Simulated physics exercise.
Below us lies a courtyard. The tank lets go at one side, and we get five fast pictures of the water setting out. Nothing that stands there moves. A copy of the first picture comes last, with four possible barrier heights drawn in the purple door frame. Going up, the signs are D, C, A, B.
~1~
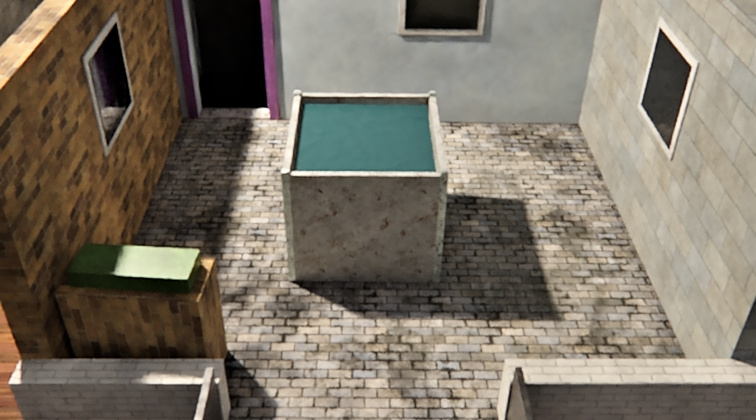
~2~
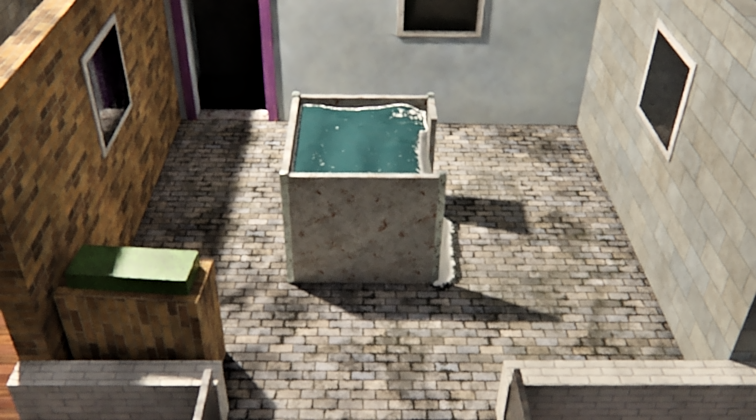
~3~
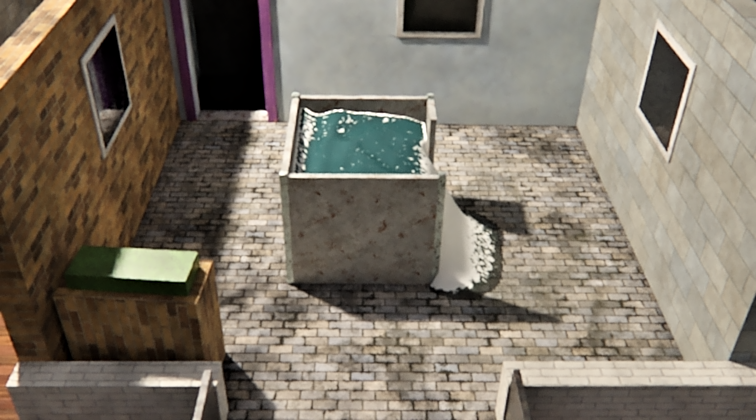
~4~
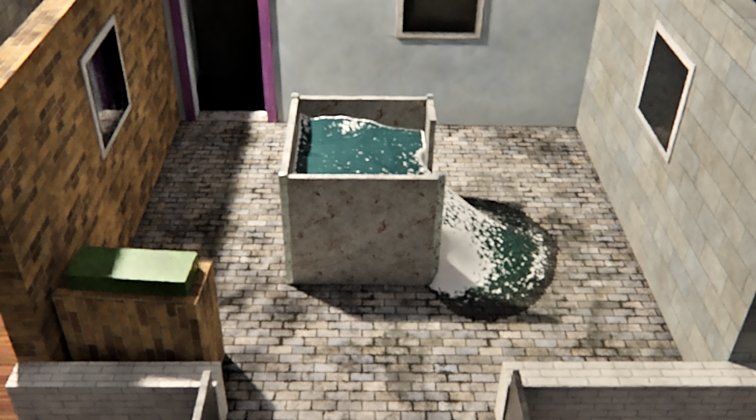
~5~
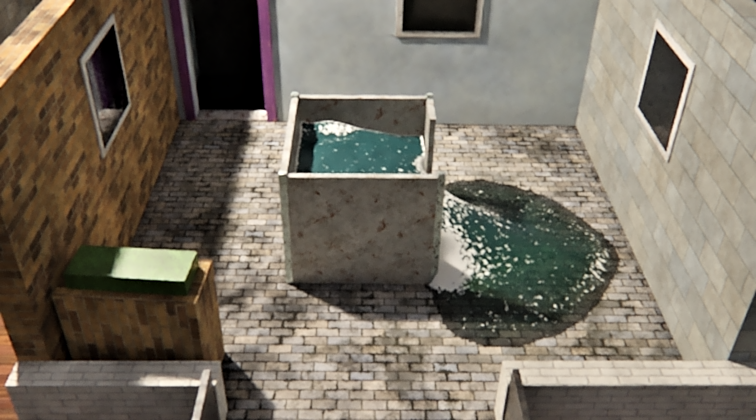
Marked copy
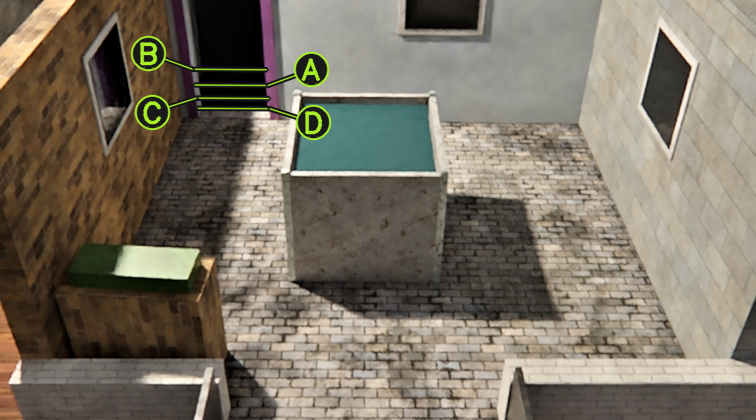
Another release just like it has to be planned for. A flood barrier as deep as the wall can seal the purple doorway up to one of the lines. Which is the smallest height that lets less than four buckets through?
D.
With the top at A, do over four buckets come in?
No.
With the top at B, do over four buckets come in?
No.
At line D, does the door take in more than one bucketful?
No.
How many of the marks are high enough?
All four.
On the marked copy, A at (231, 85); B at (229, 69); C at (232, 98); D at (233, 108); from the bottom up D, C, A, B.
With A, nothing gets over.
With B, nothing gets over.
With C, nothing gets over.
With D, a splash gets over, under a bucket.
